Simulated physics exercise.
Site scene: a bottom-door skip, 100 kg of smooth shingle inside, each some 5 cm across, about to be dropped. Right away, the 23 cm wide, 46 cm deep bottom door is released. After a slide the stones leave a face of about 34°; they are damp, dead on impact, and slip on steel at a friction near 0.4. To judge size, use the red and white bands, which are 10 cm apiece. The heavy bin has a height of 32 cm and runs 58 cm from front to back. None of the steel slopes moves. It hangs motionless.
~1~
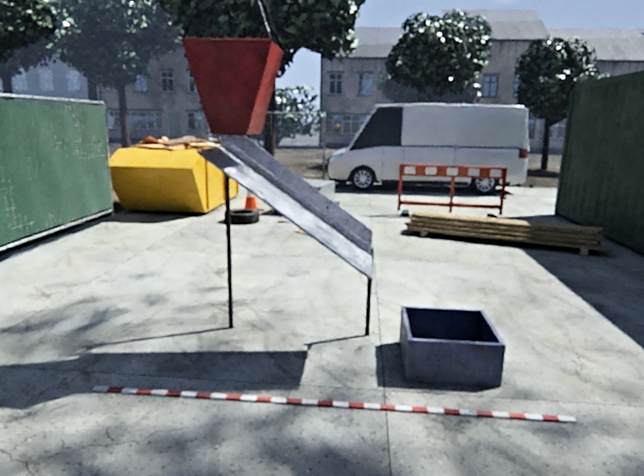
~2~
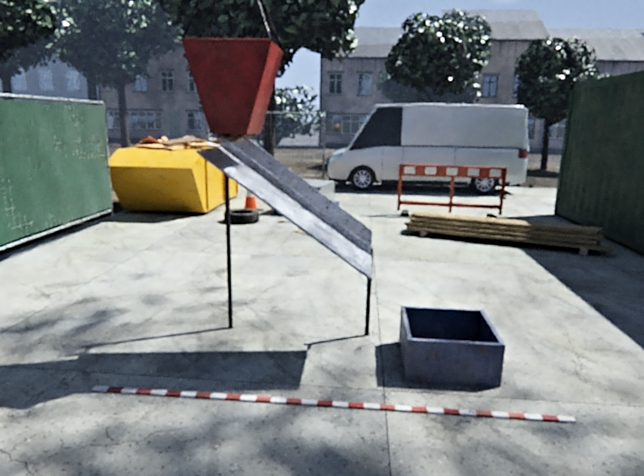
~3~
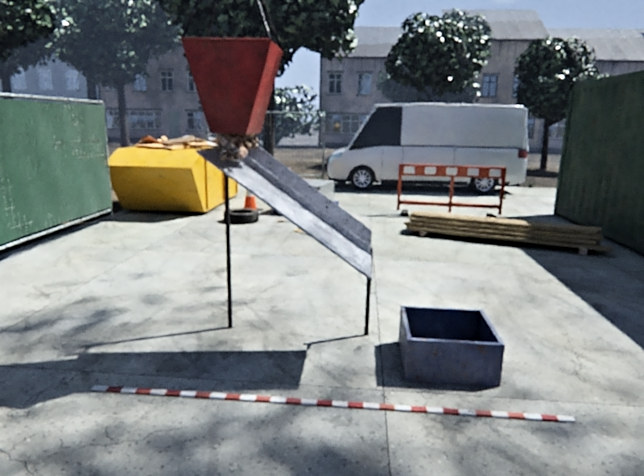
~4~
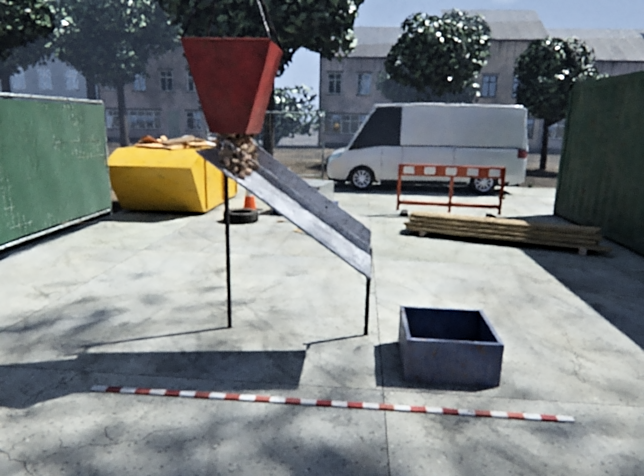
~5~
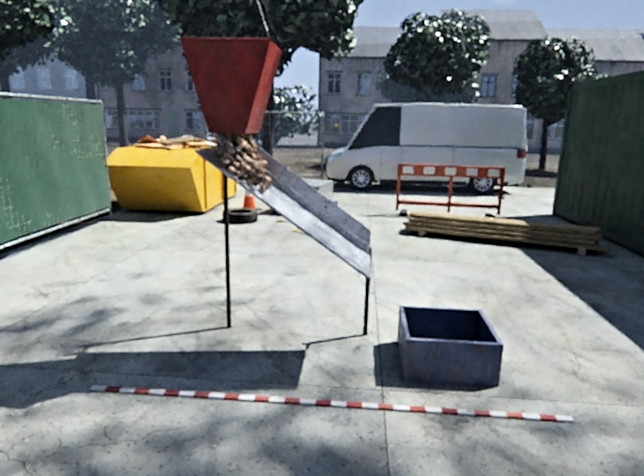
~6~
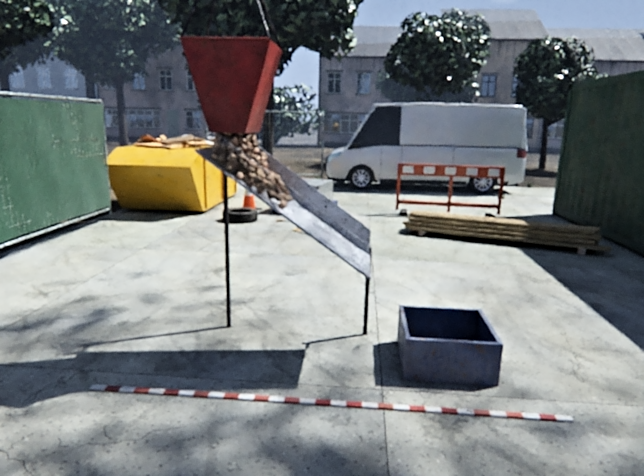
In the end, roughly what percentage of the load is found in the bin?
Roughly 100 % of the load is found there.
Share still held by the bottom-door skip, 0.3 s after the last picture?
10 %, roughly.
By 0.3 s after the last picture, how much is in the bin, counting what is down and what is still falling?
Roughly 0 percent by that time.
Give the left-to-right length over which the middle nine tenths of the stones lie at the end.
50 cm.
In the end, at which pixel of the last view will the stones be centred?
Centre at rest: Roughly (447, 344).
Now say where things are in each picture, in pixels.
The outlet is at (229, 126); nothing has dropped yet, in the first frame.
The outlet is at (228, 126); 5 % is out, in the second frame.
Outlet at (228, 126), the stream shows down to (234, 156); 87 % still inside, in the third frame.
Outlet at (228, 126), the stream shows down to (246, 171); 77 % still inside, in the fourth frame.
Outlet at (227, 126), the stream shows down to (264, 184); 65 % still inside, in the fifth frame.
Outlet at (227, 125), the stream shows down to (285, 200); 54 % still inside, in the sixth frame.
Then, 0.3 s after the last picture, 10 % in the bottom-door skip, 87 % on the steel, 2 % falling or lying left of the bin; the stones farthest right are at (379, 271).
Then, 0.7 s after the last picture, 0 % in the bottom-door skip, 60 % on the steel, 15 % falling or lying left of the bin, 25 % falling or lying in the bin; the stones farthest right are at (484, 359).
Then, 1.3 s after the last picture, 0 % in the bottom-door skip, 3 % on the steel, 10 % falling or lying left of the bin, 87 % falling or lying in the bin; the stones farthest right are at (486, 360).
Then, 2.2 s after the last picture, 0 % in the bottom-door skip, 100 % falling or lying in the bin; the stones farthest right are at (490, 360).
Then, 4.1 s after the last picture, 0 % in the bottom-door skip, 100 % in the bin; the stones farthest right are at (490, 360).
